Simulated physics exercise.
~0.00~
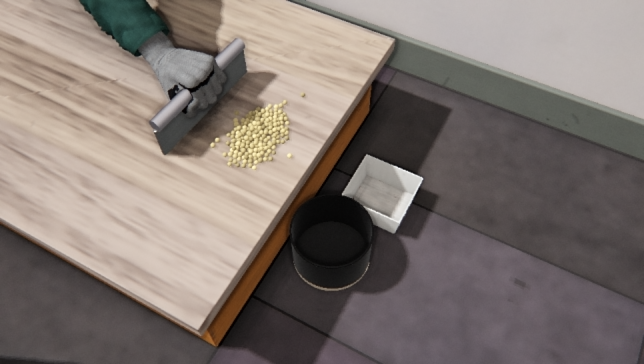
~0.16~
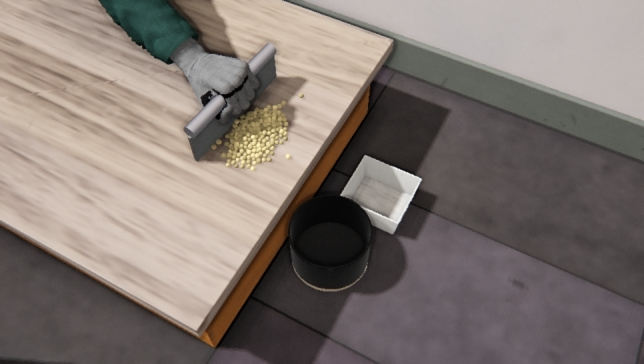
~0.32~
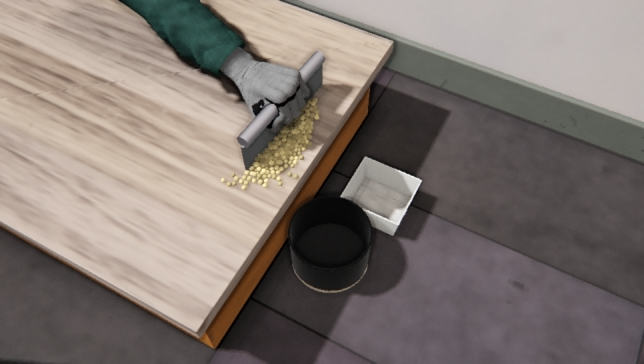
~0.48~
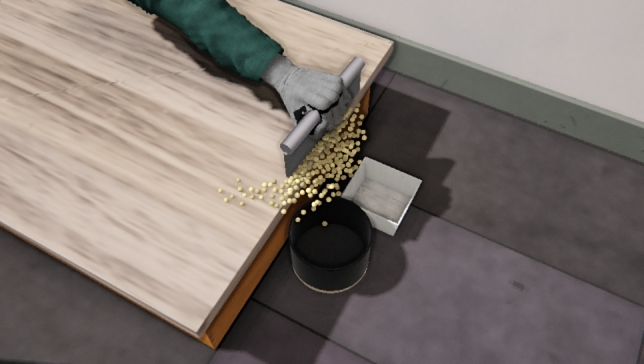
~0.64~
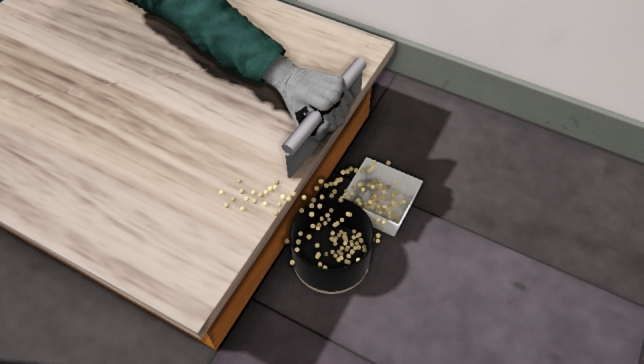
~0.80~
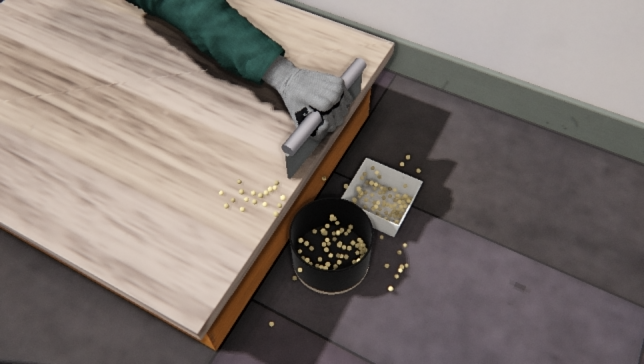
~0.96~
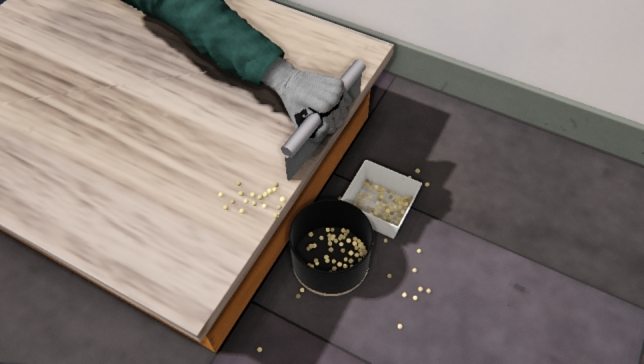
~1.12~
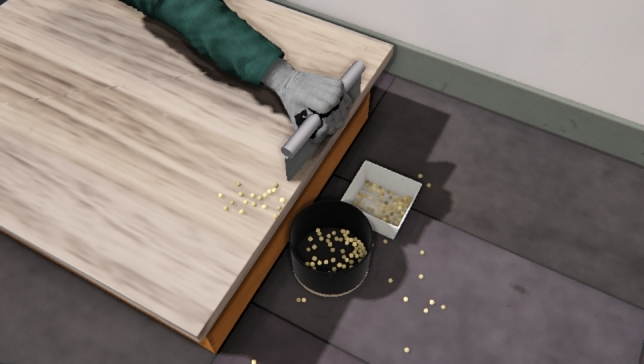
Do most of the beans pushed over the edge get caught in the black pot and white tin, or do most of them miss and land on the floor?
Most of them are caught, with a good share in both the black pot and the white tin. Only a small part misses and ends up scattered on the floor.
